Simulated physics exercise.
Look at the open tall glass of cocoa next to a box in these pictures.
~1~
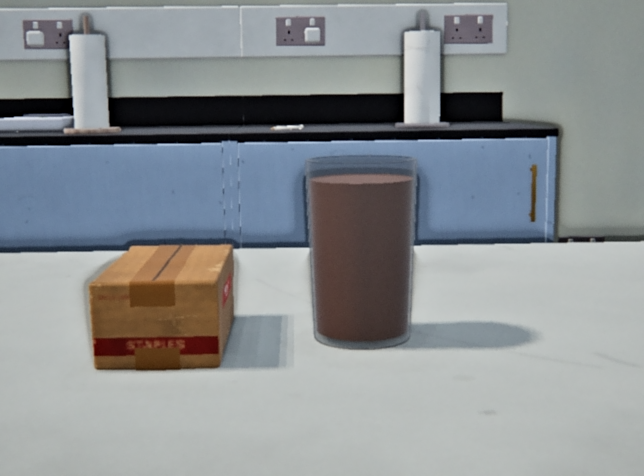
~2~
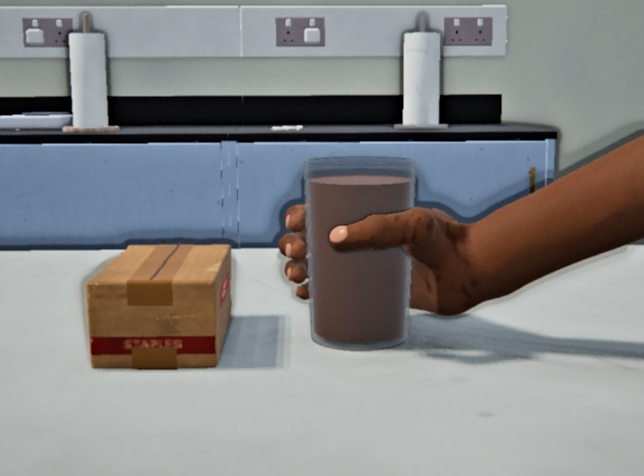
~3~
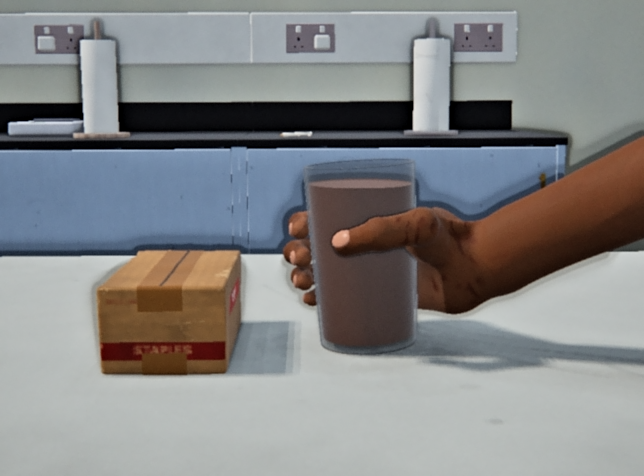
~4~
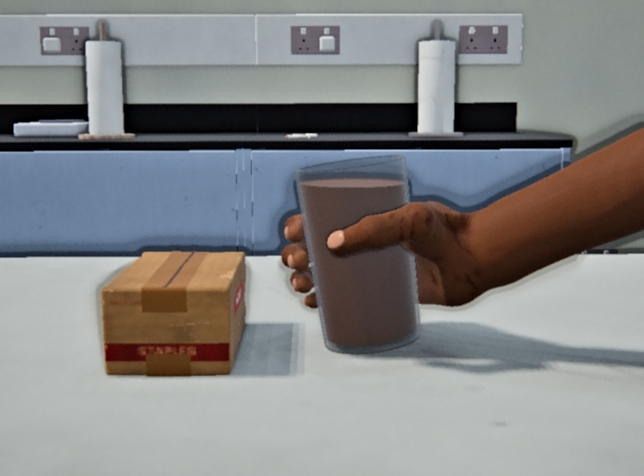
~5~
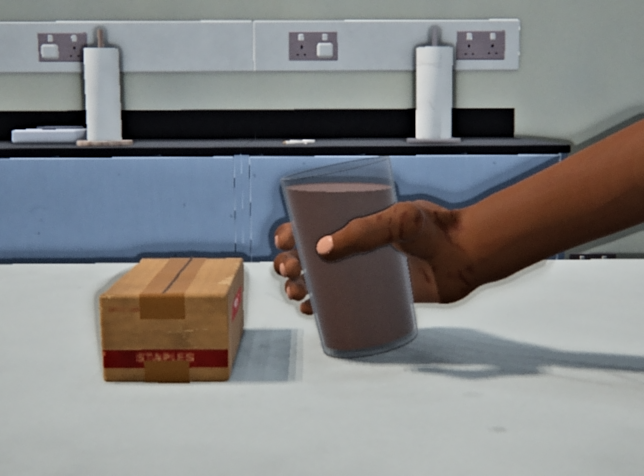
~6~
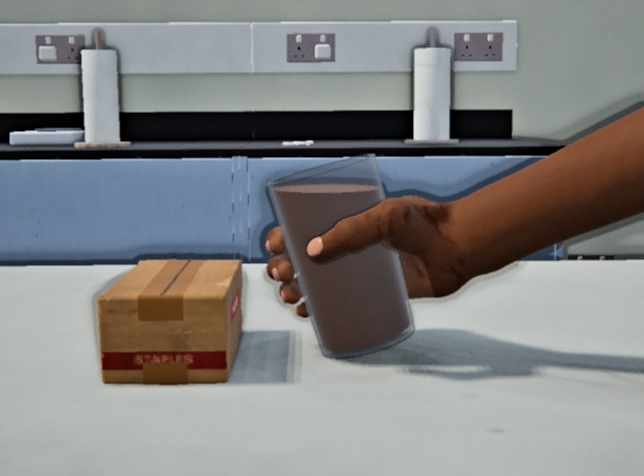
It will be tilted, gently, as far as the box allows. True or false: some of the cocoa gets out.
True.
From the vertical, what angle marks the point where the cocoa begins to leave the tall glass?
About 25°.
Shortly, the tall glass leans by about 30°; it has lost some; nearly all of the cocoa is inside.
Then, the tall glass leans by about 40°; it has lost some; nearly all of the cocoa is inside.
At the finish, the tall glass leans by about 45°, against the box; it has lost some; about three quarters of the cocoa is inside.
